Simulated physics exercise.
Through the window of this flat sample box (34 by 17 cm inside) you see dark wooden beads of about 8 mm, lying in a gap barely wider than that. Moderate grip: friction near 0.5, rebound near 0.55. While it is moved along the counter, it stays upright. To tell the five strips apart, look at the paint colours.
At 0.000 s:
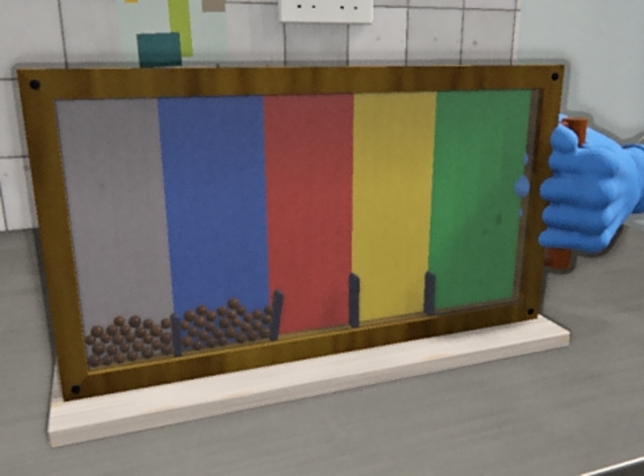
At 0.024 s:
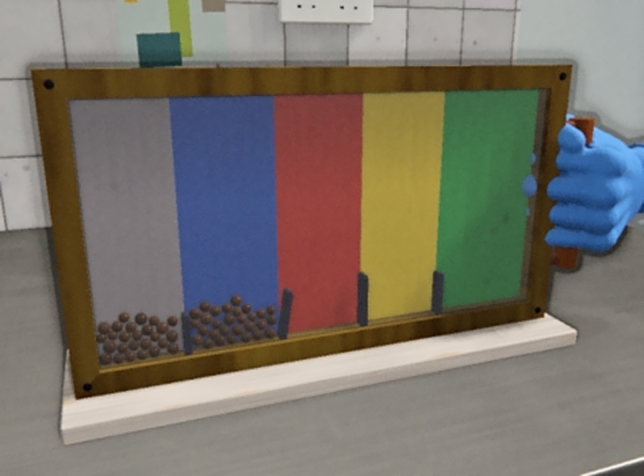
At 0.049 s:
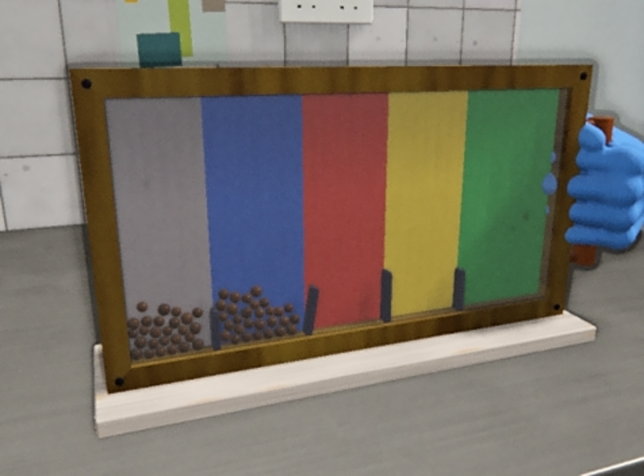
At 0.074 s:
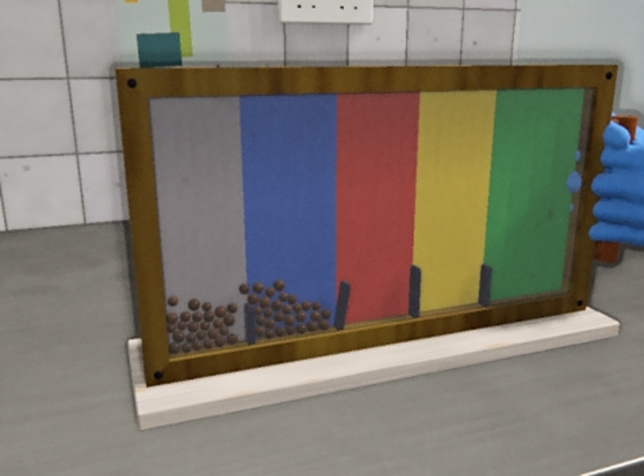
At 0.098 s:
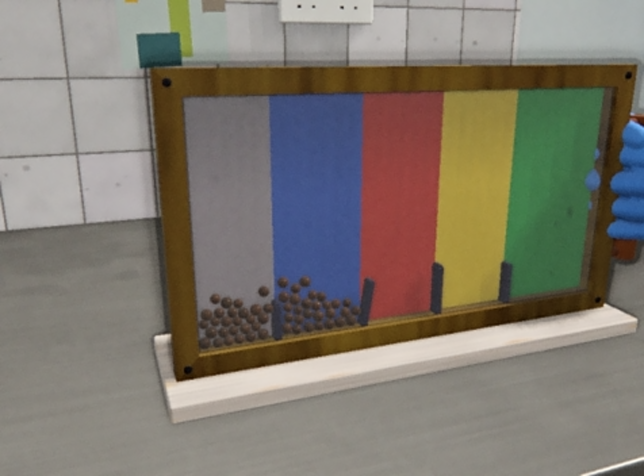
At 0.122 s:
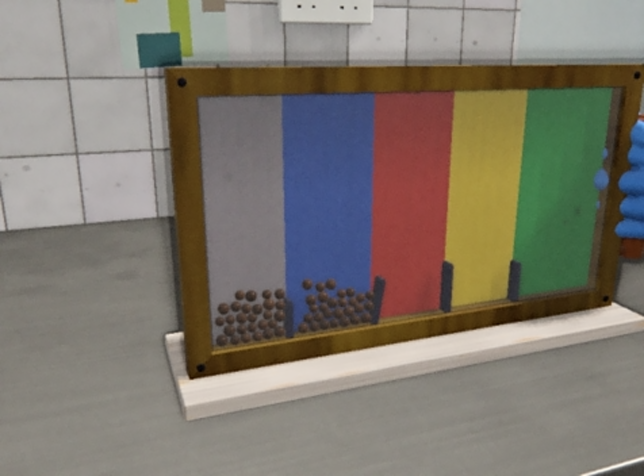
A blue-gloved hand slides a framed, colour-striped box of brown beads right along the counter.
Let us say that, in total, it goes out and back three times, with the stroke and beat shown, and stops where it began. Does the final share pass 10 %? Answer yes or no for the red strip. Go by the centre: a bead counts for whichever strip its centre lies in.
Red strip yes.
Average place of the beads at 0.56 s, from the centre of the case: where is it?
Offset approx. 10 cm left, 7 cm below.
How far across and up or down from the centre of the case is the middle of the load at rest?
About 9 cm left and 7 cm below.
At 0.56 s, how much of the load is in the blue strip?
Share: Close to 40 percent.
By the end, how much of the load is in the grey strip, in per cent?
Share at rest there: Approx. 40 %.
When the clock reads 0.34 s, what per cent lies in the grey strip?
It works out at about 50 percent.
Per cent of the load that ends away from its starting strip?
Close to 25 in a hundred.
After 0.34 s, it is 7 cm to the right; red 5 %, blue 45 %, grey 50 %.
After 0.56 s, it is 4 cm to the right; red 10 %, blue 40 %, yellow 5 %, grey 45 %.
After 0.75 s, it is at its start; red 20 %, blue 40 %, yellow 5 %, grey 35 %.
All still by 1.3 s, it is at its start; red 20 %, blue 40 %, green 0 %, yellow 5 %, grey 40 %.
